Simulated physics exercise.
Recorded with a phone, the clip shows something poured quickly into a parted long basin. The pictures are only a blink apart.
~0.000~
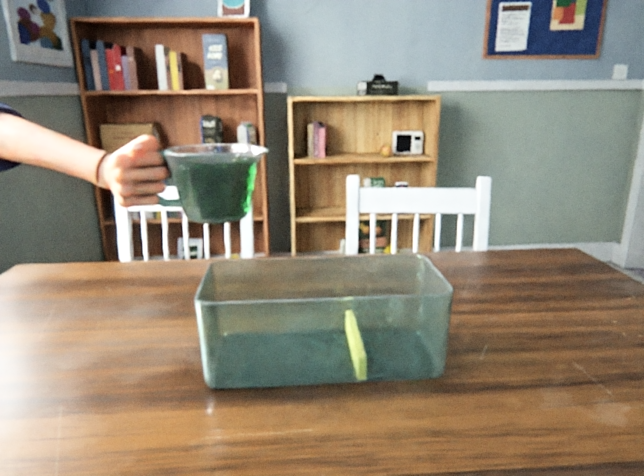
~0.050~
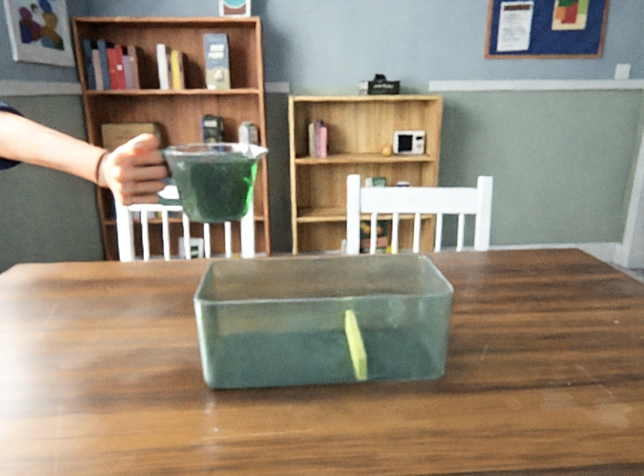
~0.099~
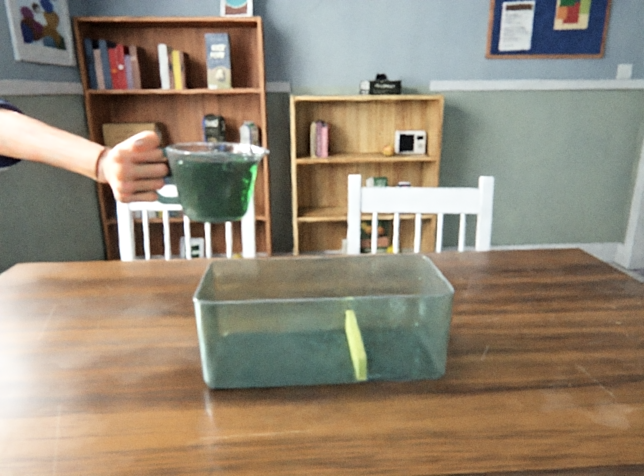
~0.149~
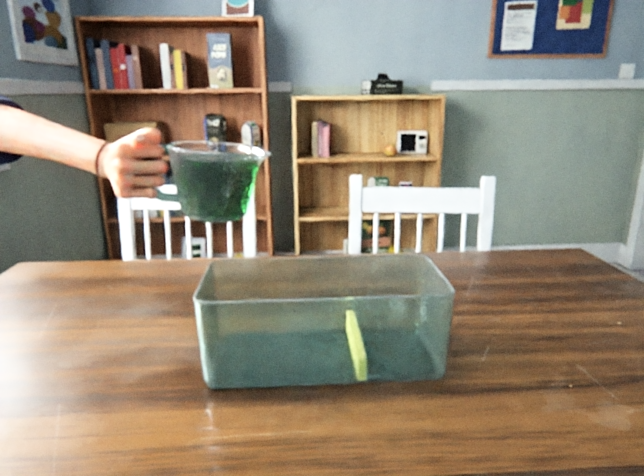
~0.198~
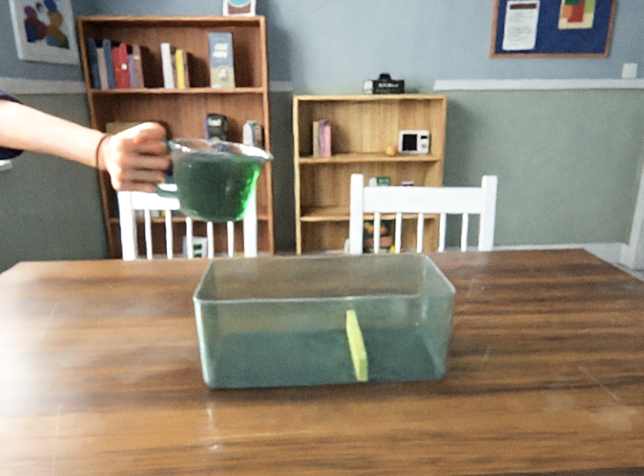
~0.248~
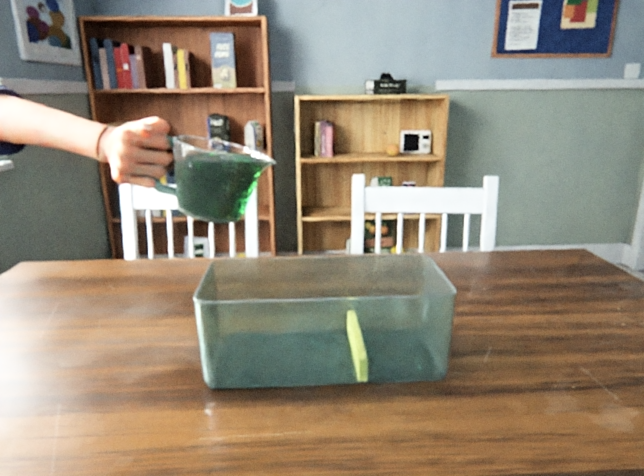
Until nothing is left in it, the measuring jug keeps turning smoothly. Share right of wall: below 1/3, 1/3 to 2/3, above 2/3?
I expect the share right of the wall to be below a third.
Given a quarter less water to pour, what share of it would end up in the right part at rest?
Close to 10 per cent.
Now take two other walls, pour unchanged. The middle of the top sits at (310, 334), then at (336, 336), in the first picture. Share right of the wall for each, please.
I'd expect near 60 percent the first time and near 15 percent the next.
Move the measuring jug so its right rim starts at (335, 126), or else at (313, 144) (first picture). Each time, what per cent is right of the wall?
It comes out at around 75 percent and then around 50 percent.
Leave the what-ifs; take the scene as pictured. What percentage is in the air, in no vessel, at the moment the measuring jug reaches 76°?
Estimate: Some 30 per cent.
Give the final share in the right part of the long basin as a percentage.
Roughly 10 %.
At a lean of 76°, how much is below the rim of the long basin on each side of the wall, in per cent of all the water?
Left 20, right 0.
A moment on, the measuring jug is tipped on its side and 51 per cent is still to pour, 20 is left of the wall and 0 right of it.
Next, the measuring jug is tipped right over and 2 per cent is still to pour, 86 is left of the wall and 6 right of it.
Then the measuring jug is tipped right over and 0 per cent is still to pour, 89 is left of the wall and 9 right of it.
Later the measuring jug is tipped right over and 0 per cent is still to pour, 89 is left of the wall and 9 right of it.
At rest 89 per cent lies left of the wall, 9 right of it and 1 outside.
